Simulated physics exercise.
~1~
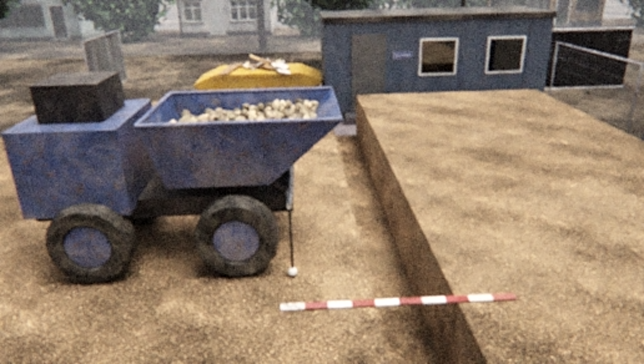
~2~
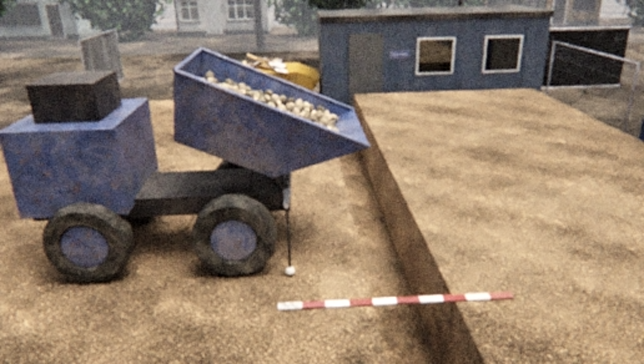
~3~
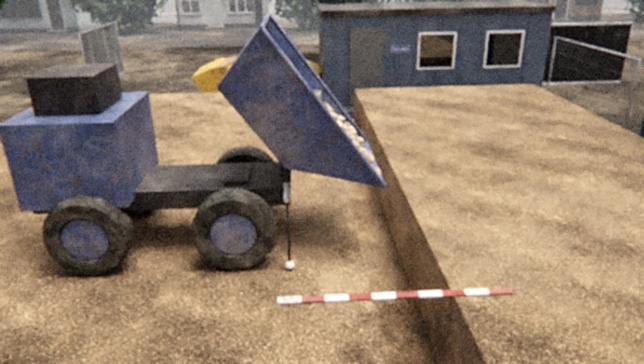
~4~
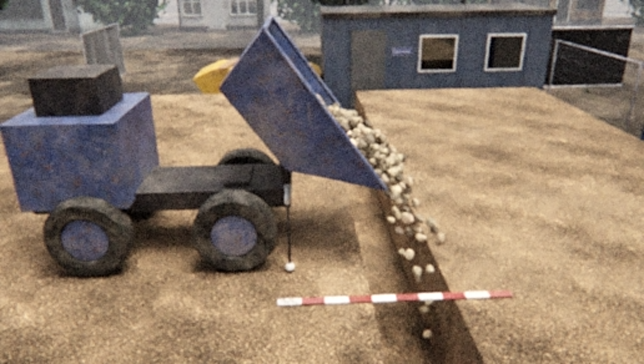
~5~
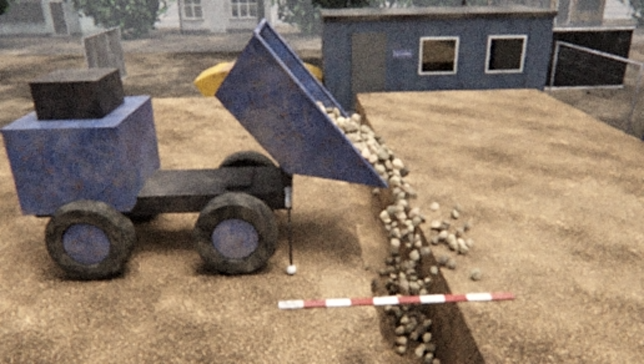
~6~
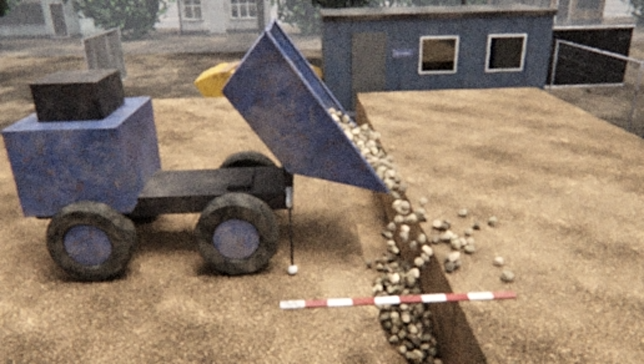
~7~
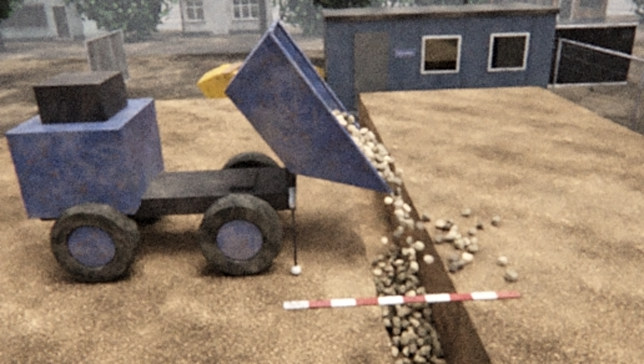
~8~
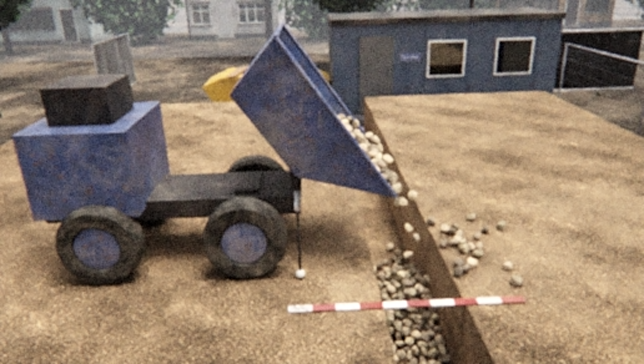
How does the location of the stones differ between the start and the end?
At the start all the stones sit heaped in the raised blue skip on the dumper. By the end many of them lie lower down and to the right, in the trench with a few on the ground beyond, while the rest remain in the tipped skip.
The clip opens on a small blue dumper with its skip level and heaped with pale stones, parked beside a trench with a red and white striped staff lying across it. The skip tips forward to the right until its floor is steep, while the stones at first stay inside. Then they pour over the lip and tumble into the trench, and a few scatter onto the ground beyond. The skip jerks back slightly and returns to its steep tilt as more stones slide out. It ends still tipped, with many stones left inside, a pile in the trench and a few strays past it.
